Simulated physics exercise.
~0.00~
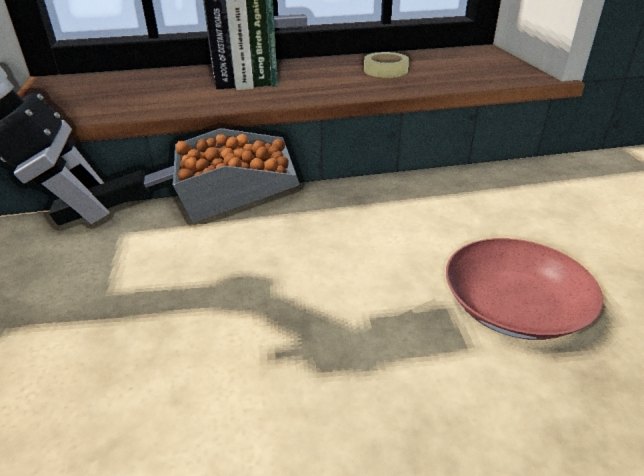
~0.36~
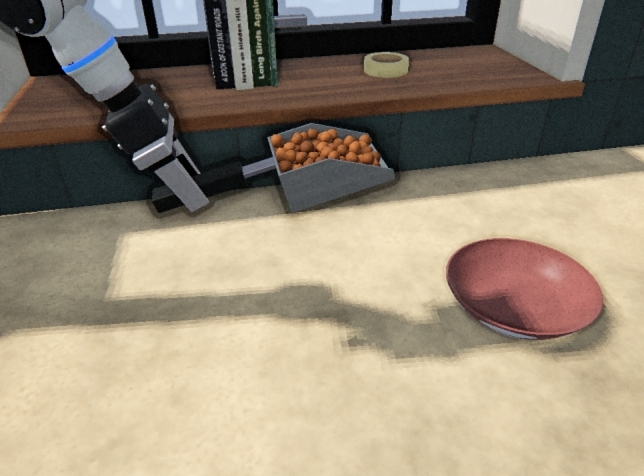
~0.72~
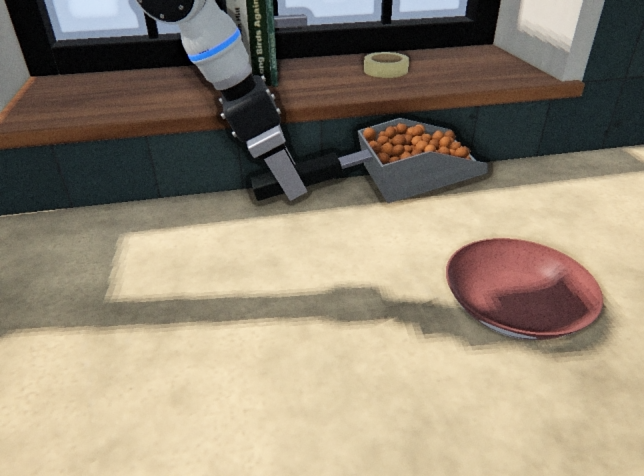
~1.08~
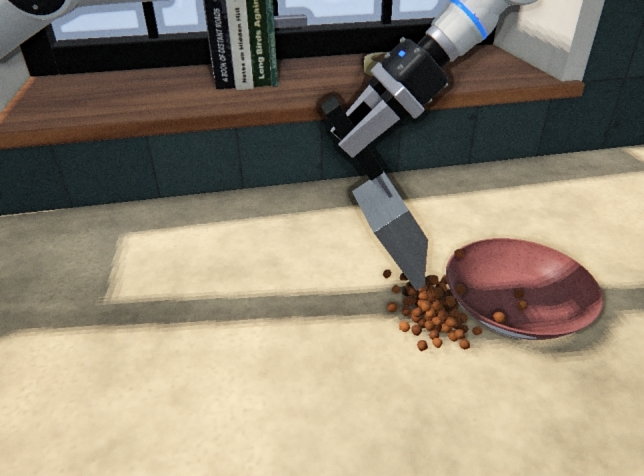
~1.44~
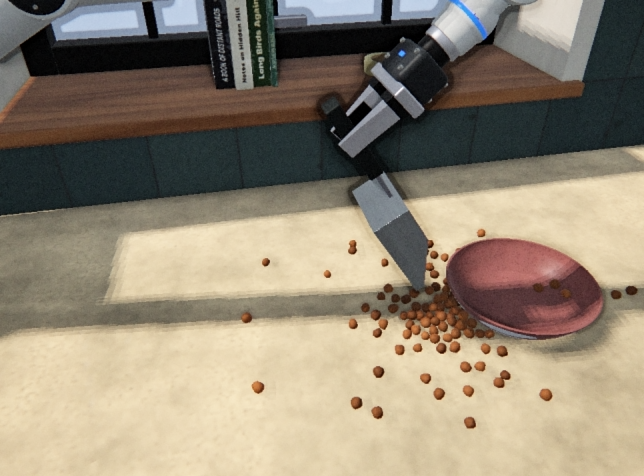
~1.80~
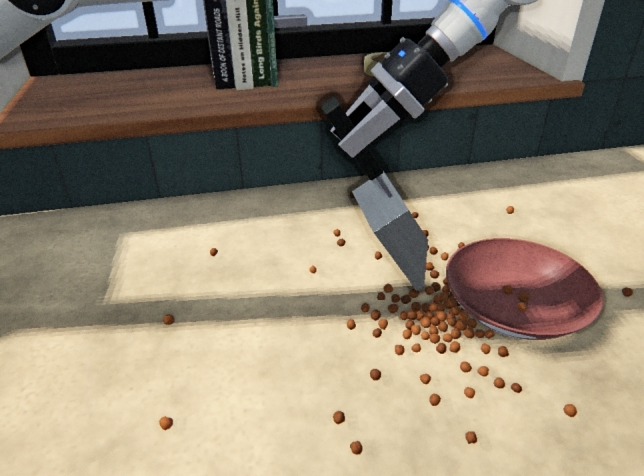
A robot arm carried a grey scoop of small orange-brown balls to the right along a counter, then tipped it steeply beside a reddish bowl. The balls poured out short of it, scattering across the counter, with only a few ending up in the bowl.
